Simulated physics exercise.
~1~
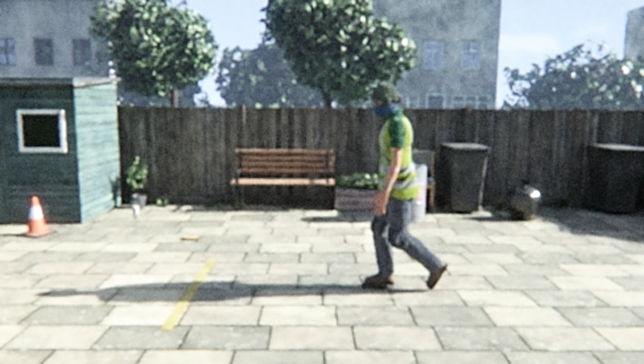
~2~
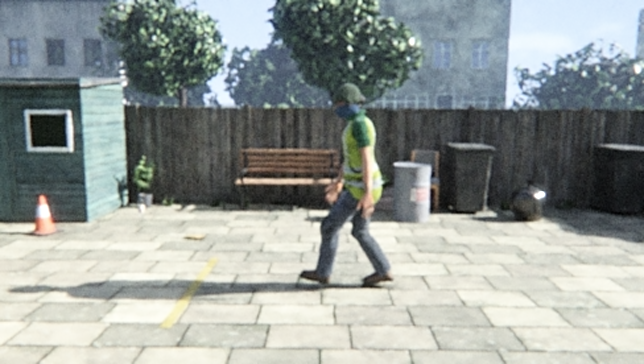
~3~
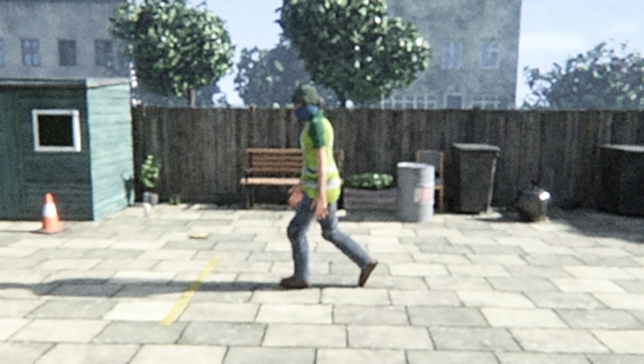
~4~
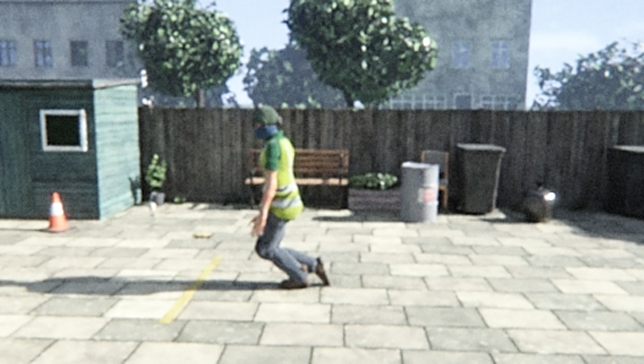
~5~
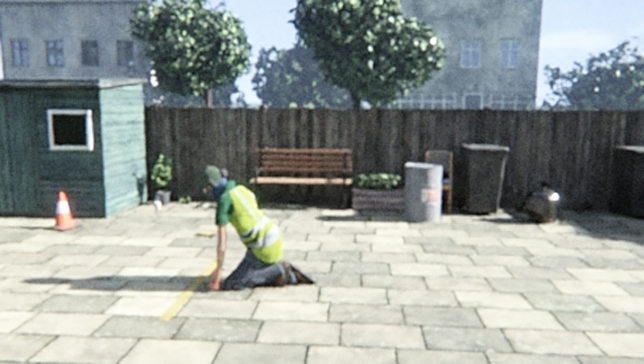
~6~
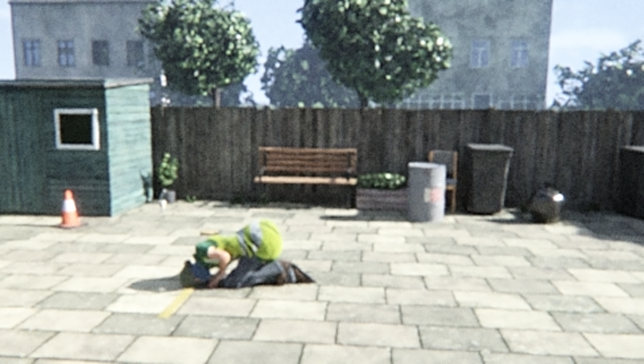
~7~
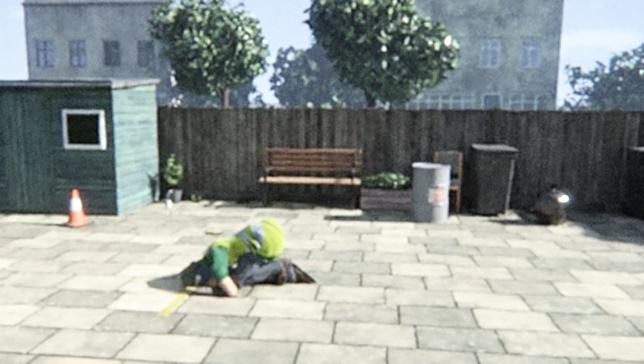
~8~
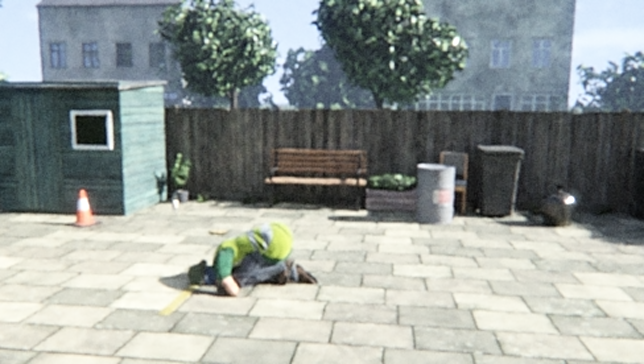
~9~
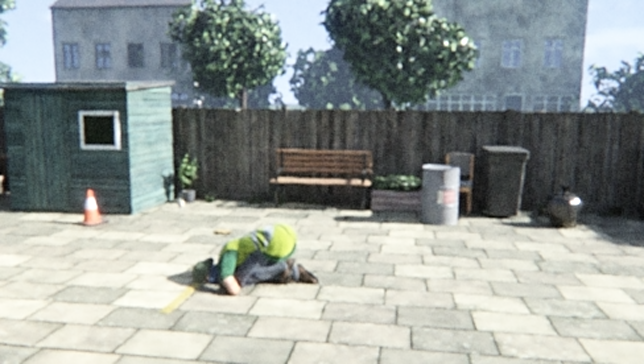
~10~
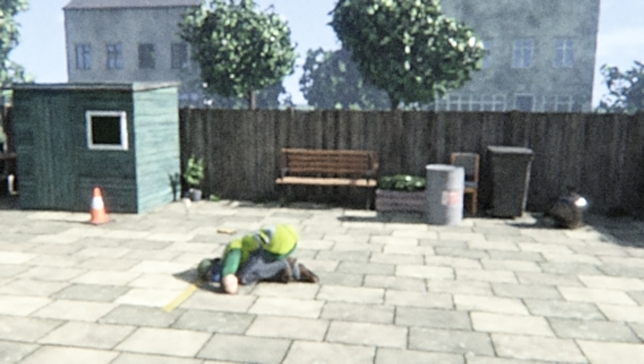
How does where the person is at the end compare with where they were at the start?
At the start the person was upright and well to the right of the yellow strip, while at the end they were down on the paving, further left and just short of the strip.
